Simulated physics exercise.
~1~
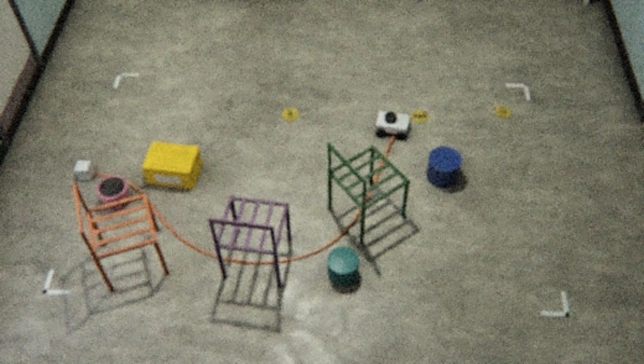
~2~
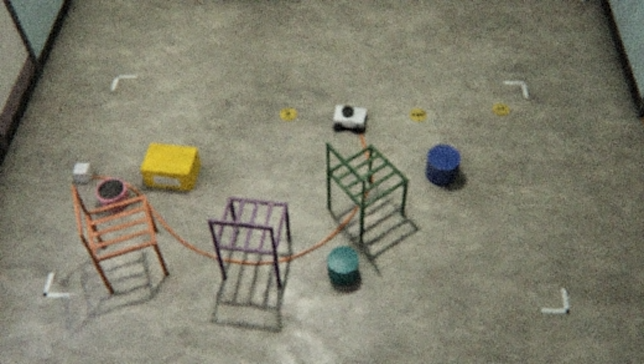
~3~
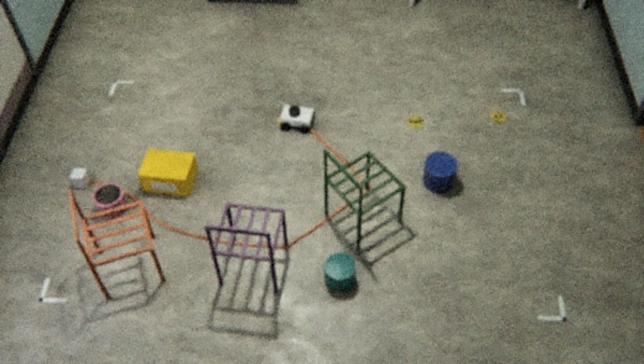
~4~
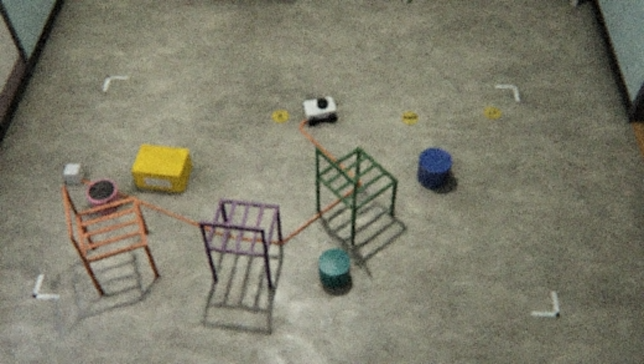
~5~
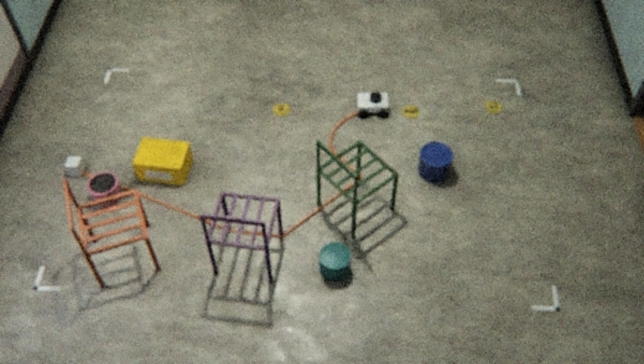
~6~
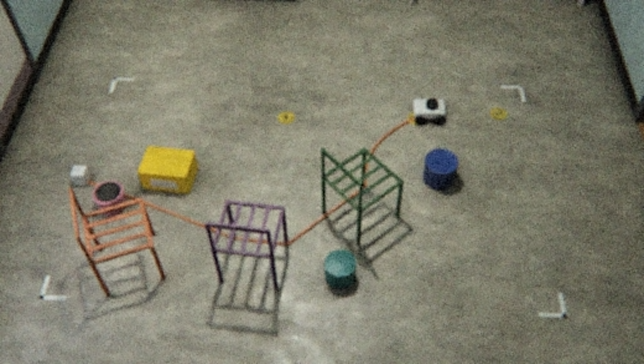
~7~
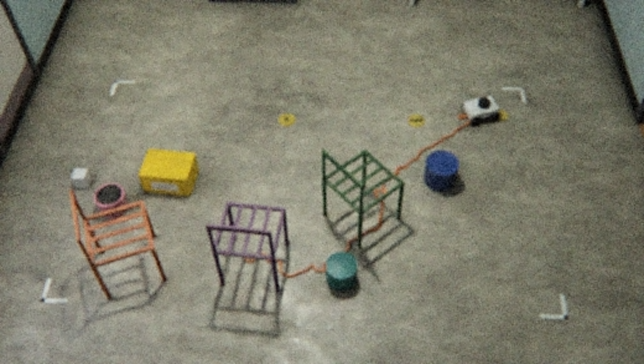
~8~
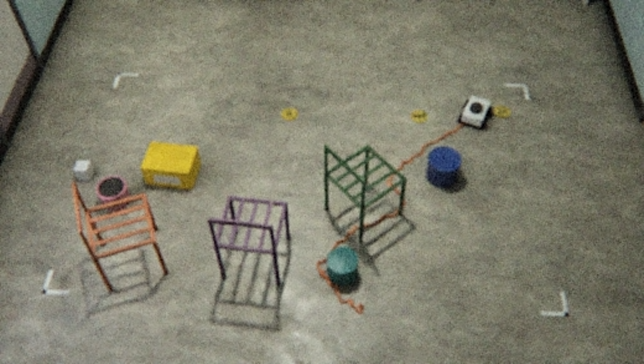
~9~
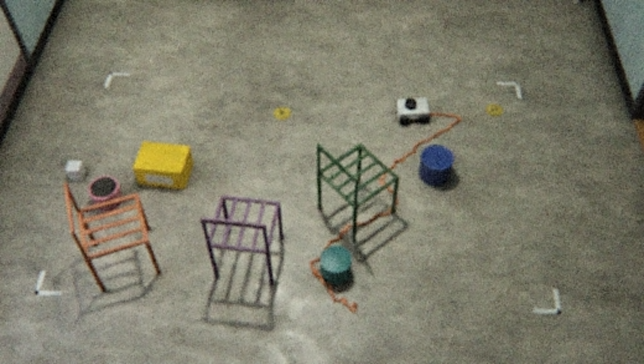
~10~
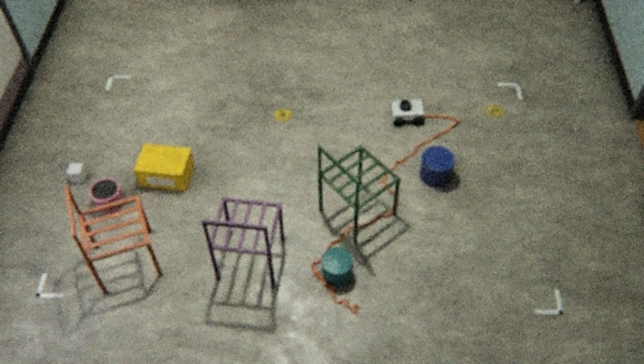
A small white cart trails an orange lead across a grey concrete floor, seen from high above by a slightly swaying camera. An orange chair-like frame, pink pot and yellow box sit at left, a purple frame and teal tub near the middle, and a green frame and blue bin to the right. The cart rolls left along the yellow marks, then turns back and travels right, drawing the lead tighter. The lead's far end comes away from the left and drags to the teal tub. Finally the cart moves back left, its lead unplugged and everything else still standing.
